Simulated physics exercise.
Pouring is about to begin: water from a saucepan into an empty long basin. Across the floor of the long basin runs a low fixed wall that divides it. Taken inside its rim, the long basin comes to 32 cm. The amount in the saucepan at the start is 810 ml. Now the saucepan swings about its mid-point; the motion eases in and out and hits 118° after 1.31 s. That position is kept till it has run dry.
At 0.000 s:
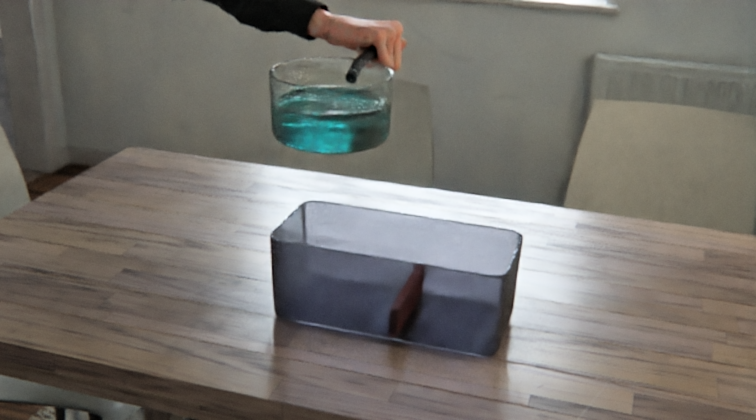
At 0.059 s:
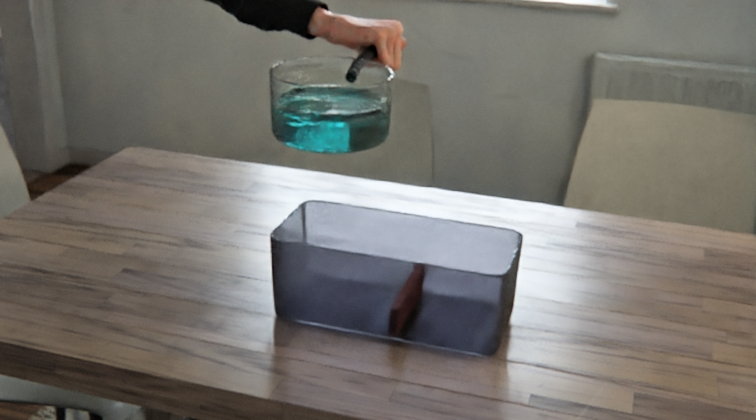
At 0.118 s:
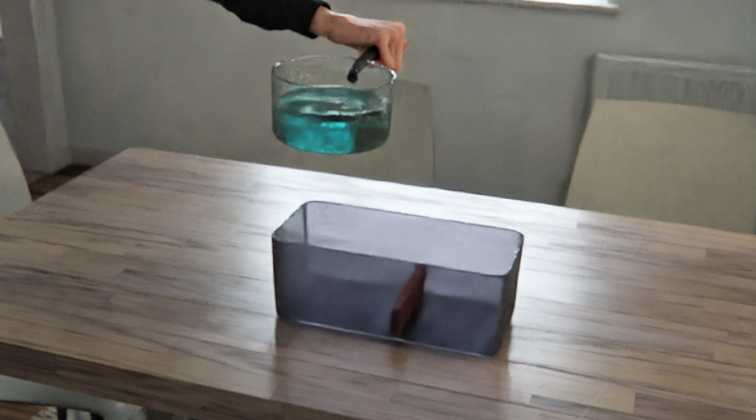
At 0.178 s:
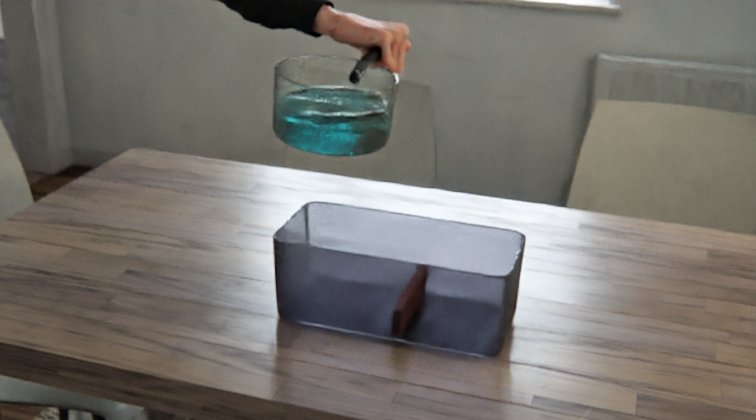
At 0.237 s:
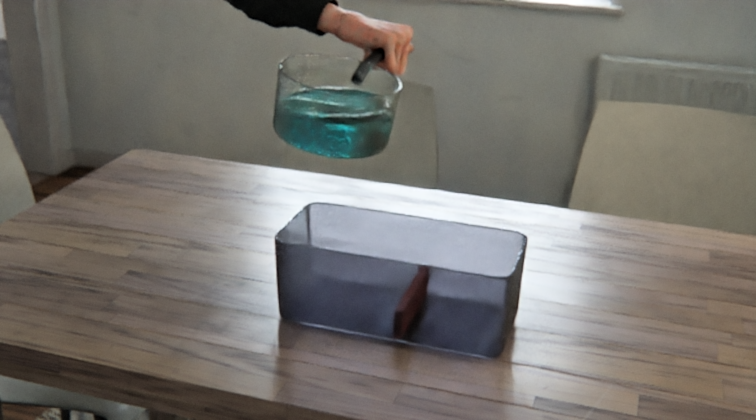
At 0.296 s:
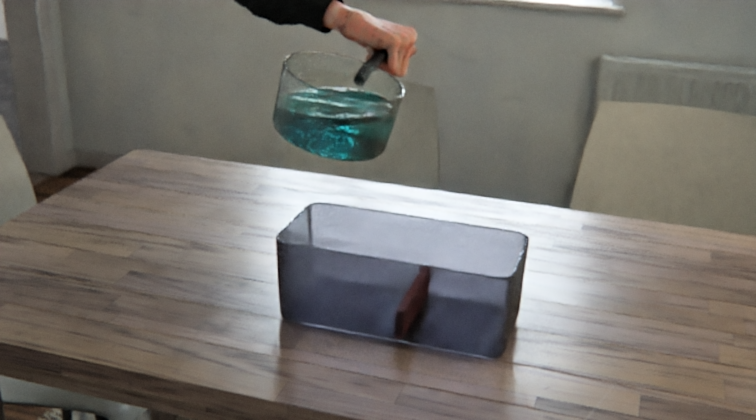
A hand gradually tilts a glass saucepan of blue-green water above an empty long basin.
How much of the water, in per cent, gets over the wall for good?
65 %.
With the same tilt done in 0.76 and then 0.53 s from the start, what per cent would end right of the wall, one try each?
Roughly 50 per cent the first time and 40 per cent the second.
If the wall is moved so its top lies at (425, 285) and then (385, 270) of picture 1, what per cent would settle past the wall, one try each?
Some 45 in a hundred, then some 90 in a hundred.
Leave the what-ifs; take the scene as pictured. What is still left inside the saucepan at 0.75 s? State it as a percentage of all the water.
Close to 62 percent of the liquid remains at that time.
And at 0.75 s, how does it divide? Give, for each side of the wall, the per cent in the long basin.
Around 1 on the left side and 5 on the right side.
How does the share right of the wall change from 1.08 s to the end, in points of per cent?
There is a rise of about 2.
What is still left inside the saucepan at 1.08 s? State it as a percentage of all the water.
I'd estimate some 9 per cent.
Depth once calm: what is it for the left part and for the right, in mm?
I'd expect close to 12 mm on the left and close to 30 mm on the right.
Then, 0.75 s in, the tilt is 72° and 62 per cent is still to pour, 1 is left of the wall and 5 right of it.
Then, 1.08 s in, the tilt is 109° and 9 per cent is still to pour, 14 is left of the wall and 63 right of it.
Then, 1.43 s in, the tilt is 118° and 0 per cent is still to pour, 34 is left of the wall and 65 right of it.
Then, 1.81 s in, the tilt is 118° and 0 per cent is still to pour, 34 is left of the wall and 65 right of it.
Finally, 34 per cent lies left of the wall, 65 right of it and 1 outside.
